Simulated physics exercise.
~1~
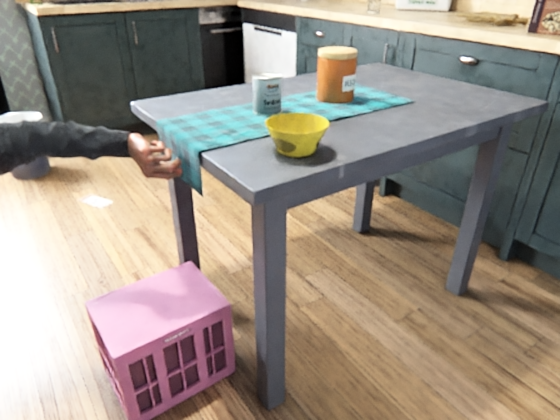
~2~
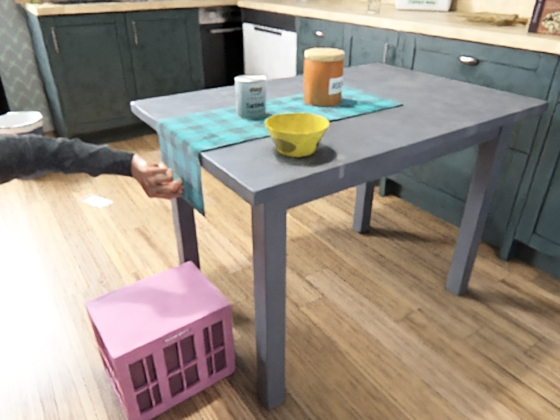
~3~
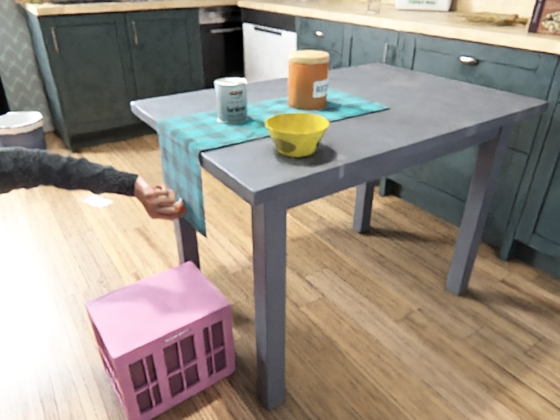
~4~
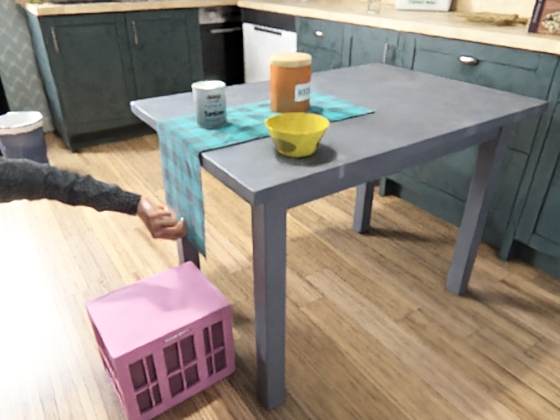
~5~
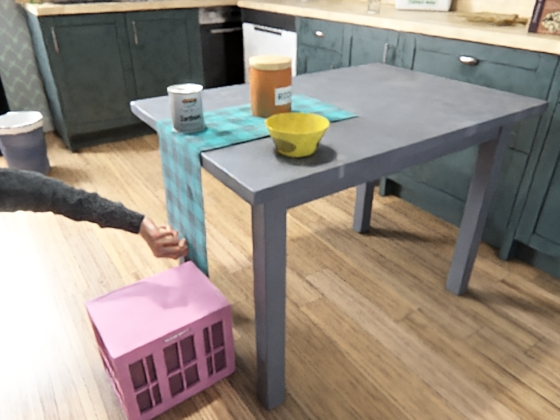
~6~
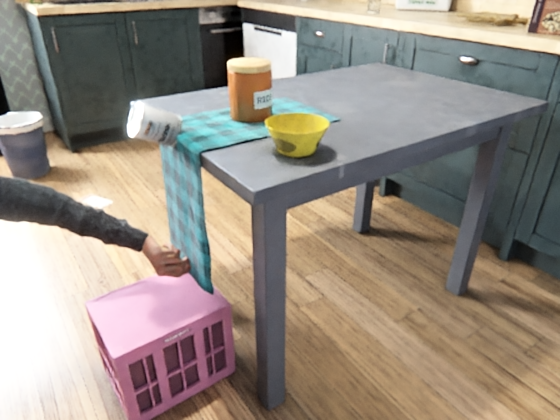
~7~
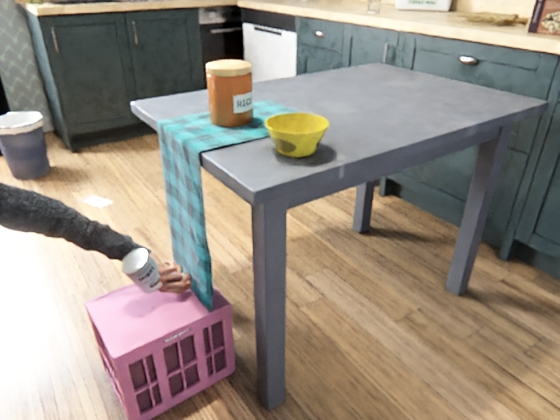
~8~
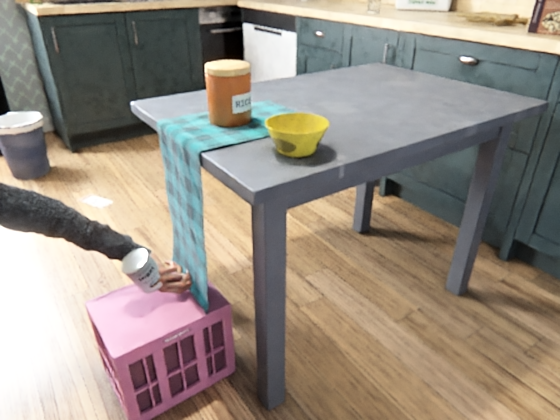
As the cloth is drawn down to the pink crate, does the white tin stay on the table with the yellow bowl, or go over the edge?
The white tin goes over the edge and drops to the crate below. The yellow bowl stays on the table.
